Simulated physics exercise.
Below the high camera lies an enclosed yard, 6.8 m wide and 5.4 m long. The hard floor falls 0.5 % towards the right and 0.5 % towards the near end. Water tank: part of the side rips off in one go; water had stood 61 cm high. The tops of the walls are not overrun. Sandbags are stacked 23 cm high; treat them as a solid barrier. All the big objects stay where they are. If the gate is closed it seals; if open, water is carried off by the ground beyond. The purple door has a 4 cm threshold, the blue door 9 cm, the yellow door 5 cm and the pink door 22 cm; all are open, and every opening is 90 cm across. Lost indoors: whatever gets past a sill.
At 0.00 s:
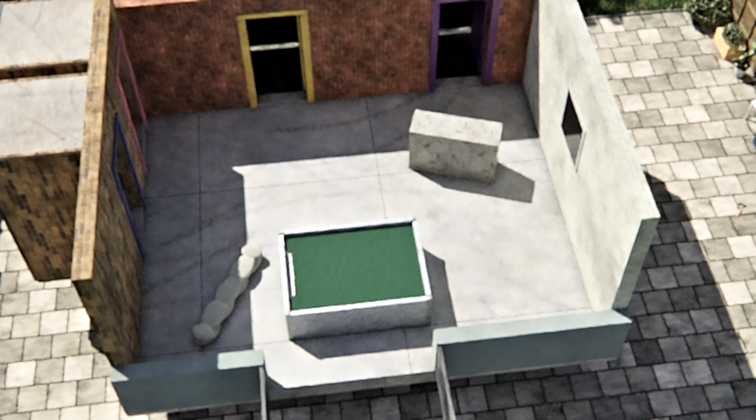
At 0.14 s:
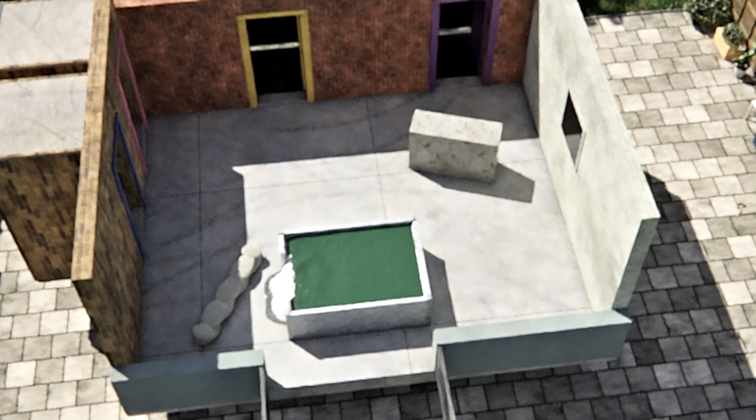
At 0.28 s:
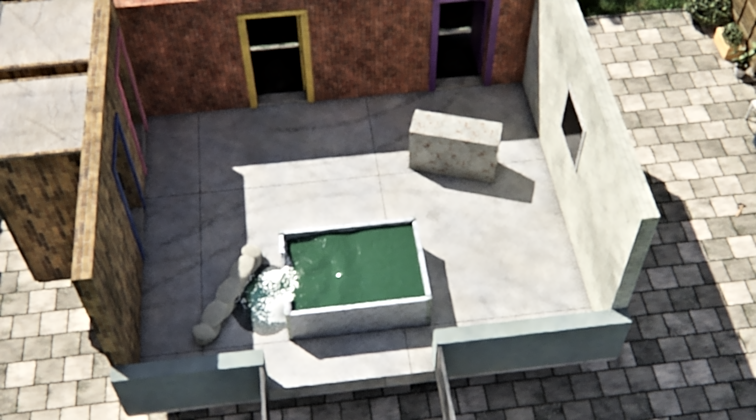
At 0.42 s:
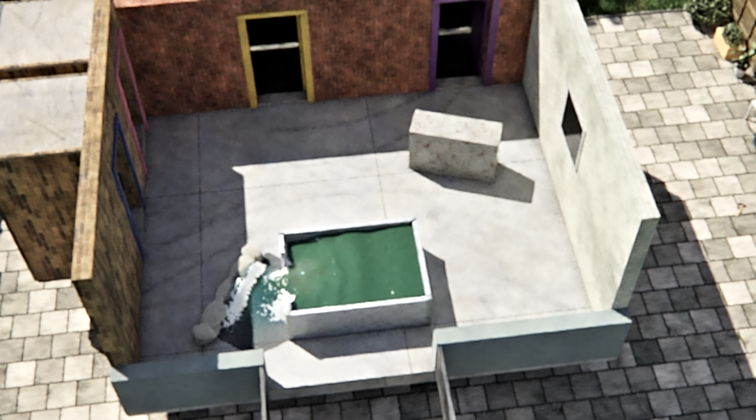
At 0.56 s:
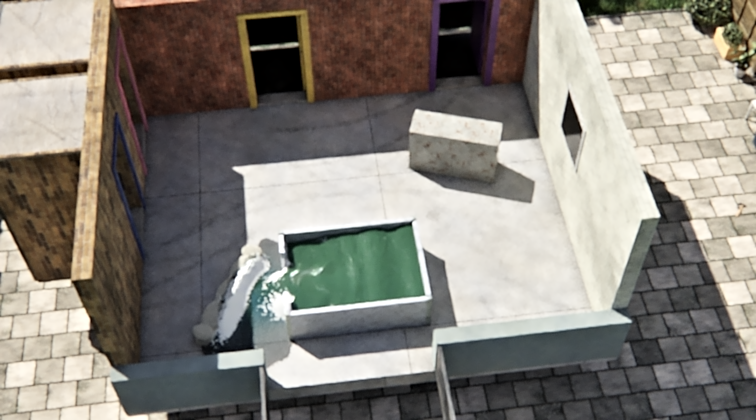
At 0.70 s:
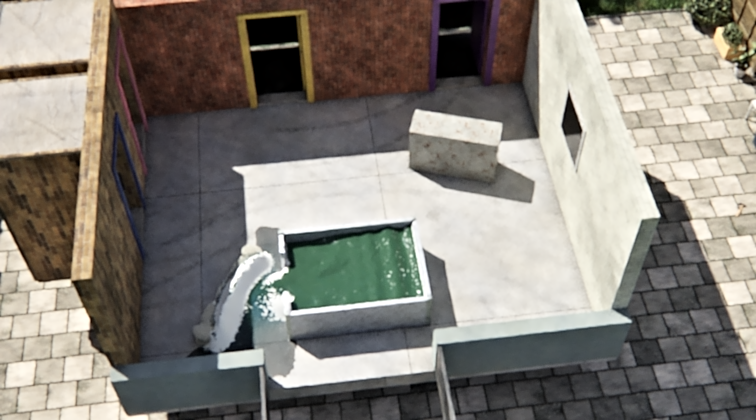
A white-walled tank of green water stands in a sunlit, roofless yard seen steadily from high above, with brick, brown and pale walls around it and grey paving outside. Yellow-framed and purple-framed doorways open at the back, a pale block sits behind the tank, and a low row of sandbags curves to its left. Water bursts from the tank's left side, foams against the bags and spreads along them towards the near wall, while the surface inside ripples and sinks slightly.
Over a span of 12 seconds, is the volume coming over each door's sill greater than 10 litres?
Within 12 seconds: At the purple door, not greater; at the blue door, not greater; at the yellow door, greater; at the pink door, not greater.
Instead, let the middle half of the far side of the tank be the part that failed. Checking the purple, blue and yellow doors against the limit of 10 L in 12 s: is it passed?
Then: Purple beyond it, blue short of it, yellow beyond it.
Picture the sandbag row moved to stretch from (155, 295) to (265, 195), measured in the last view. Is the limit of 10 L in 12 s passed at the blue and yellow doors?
So the blue door comes out low enough while the yellow door comes out low enough.
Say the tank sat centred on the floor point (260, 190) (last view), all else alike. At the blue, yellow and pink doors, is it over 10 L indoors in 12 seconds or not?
Lab note: Blue door limit exceeded; yellow door limit not exceeded; pink door limit not exceeded.
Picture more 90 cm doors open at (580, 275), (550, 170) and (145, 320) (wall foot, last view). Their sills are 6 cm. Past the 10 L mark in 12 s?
Less, less, more.
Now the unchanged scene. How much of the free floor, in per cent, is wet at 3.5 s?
Close to 45 in a hundred parts are wet.
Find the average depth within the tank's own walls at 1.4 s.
The mean depth is around 43 cm.
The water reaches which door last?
I'd say the purple one.
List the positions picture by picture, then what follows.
Still water, 61 cm deep, in the water tank at (353, 267), in the first picture.
The front is at (275, 277), 0.4 m from the gap at (288, 290); 0.1 m2 of floor is under water; 61 cm left at the back of the water tank, in the second picture.
Water pours out at (289, 291) and has run 0.8 m, to (238, 310); typically 10 cm deep outside, 61 cm at the water tank's back, in the third picture.
Water pours out at (289, 290) and has run 1.1 m, to (223, 333); typically 10 cm deep outside, 61 cm at the water tank's back, in the fourth picture.
The front is at (211, 352), 1.5 m from the gap at (288, 290); 1.4 m2 of floor is under water; 60 cm left at the back of the water tank, in the fifth picture.
Water pours out at (288, 290) and has run 1.8 m, to a hidden place; typically 7 cm deep outside, 53 cm at the water tank's back, in the sixth picture.
After 1.4 s water covers 15 % of the floor and is deepest (41 cm) near (249, 293); purple door not reached, blue door not reached, yellow door not reached, pink door not reached.
After 2.2 s water covers 30 % of the floor and is deepest (36 cm) near (140, 389); purple door not reached, blue door 6 cm at the sill, 0 L in, yellow door not reached, pink door not reached.
After 3.5 s water covers 45 % of the floor and is deepest (28 cm) near (249, 293); purple door not reached, blue door 7 cm at the sill, 0 L in, yellow door 3 cm at the sill, 0 L in, pink door 3 cm at the sill, 0 L in.
After 7.0 s water covers 65 % of the floor and is deepest (15 cm) near (249, 293); purple door 4 cm at the sill, 0 L in, blue door 3 cm at the sill, 0 L in, yellow door 7 cm at the sill, 13 L in, pink door 7 cm at the sill, 0 L in.
After 12.0 s water covers 95 % of the floor and is deepest (8 cm) near (522, 103); purple door 5 cm at the sill, 3 L in, blue door 3 cm at the sill, 0 L in, yellow door 4 cm at the sill, 19 L in, pink door 4 cm at the sill, 0 L in.
